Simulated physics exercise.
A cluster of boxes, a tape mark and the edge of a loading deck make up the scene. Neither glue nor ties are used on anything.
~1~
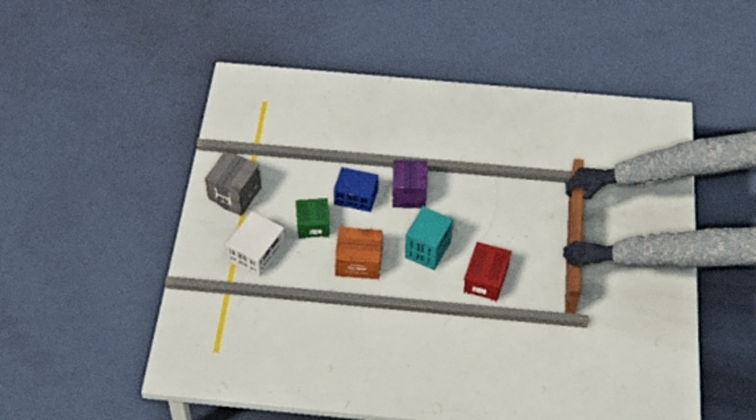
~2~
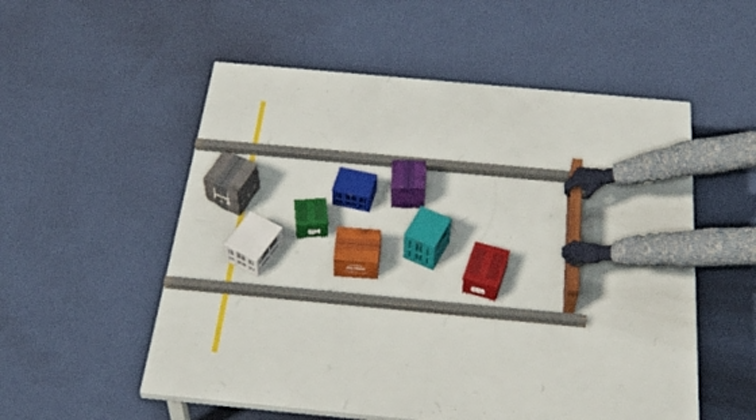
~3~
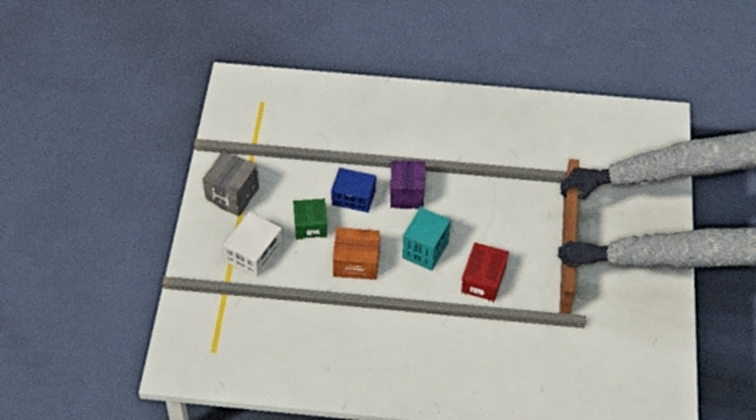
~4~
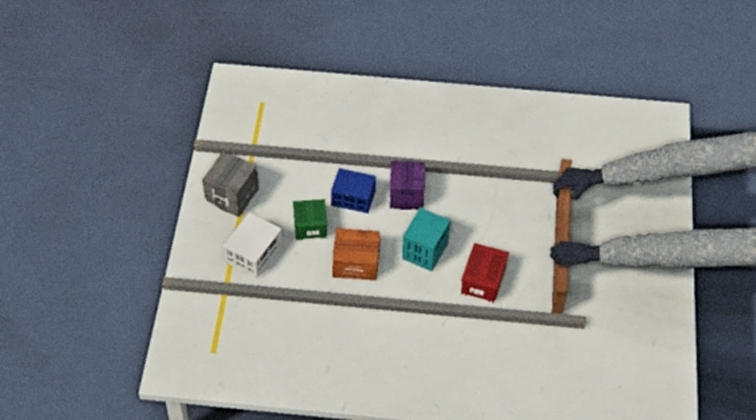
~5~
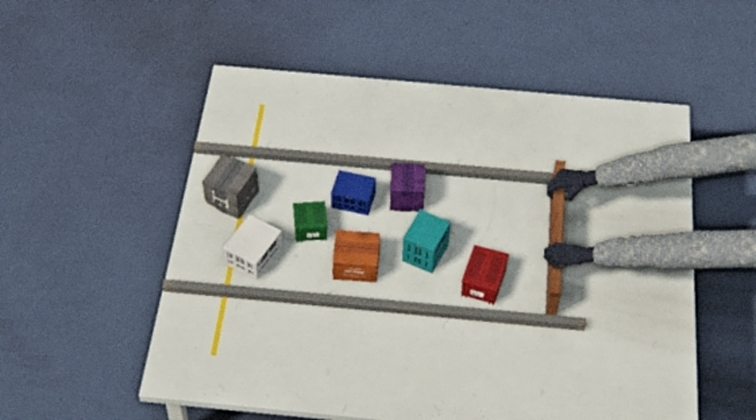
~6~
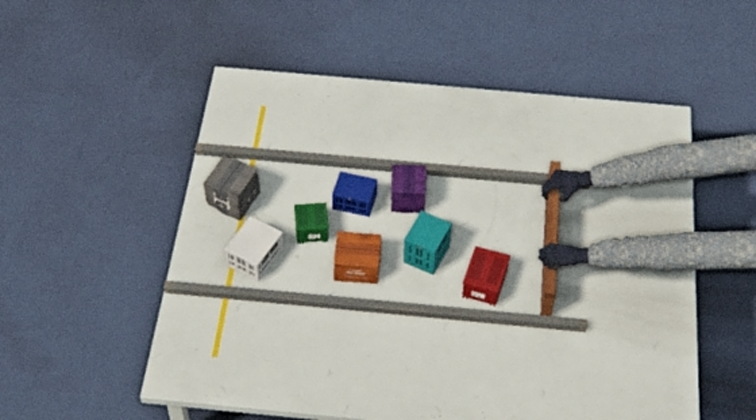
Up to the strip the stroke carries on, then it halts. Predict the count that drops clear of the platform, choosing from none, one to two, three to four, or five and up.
The count is one to two.
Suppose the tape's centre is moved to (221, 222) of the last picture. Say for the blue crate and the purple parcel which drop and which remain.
Outcome - blue crate: It does not stay; purple parcel: It stays where it is.
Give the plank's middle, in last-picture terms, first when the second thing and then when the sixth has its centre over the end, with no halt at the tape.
First: Around (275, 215). Next: Around (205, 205).
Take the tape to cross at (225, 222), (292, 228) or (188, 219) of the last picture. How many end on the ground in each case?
First 5, then 0, then 8.
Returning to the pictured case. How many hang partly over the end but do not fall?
Answer: 3.
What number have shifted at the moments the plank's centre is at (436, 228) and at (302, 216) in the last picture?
First 2, after that 8.
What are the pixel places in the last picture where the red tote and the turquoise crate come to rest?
Answer: First (215, 254), after that (222, 205).
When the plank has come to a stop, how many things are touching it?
The count in contact is 3.
Soon after, none off yet; grey parcel at rest near (232, 188); white crate at rest near (255, 249); green tote at rest near (311, 223).
After that, none off yet; grey parcel displaced a little near (210, 187); white crate displaced about its own width near (195, 245); green tote displaced well along near (245, 217).
In the end, the number that fall off is one or two; gone, white crate and grey parcel.
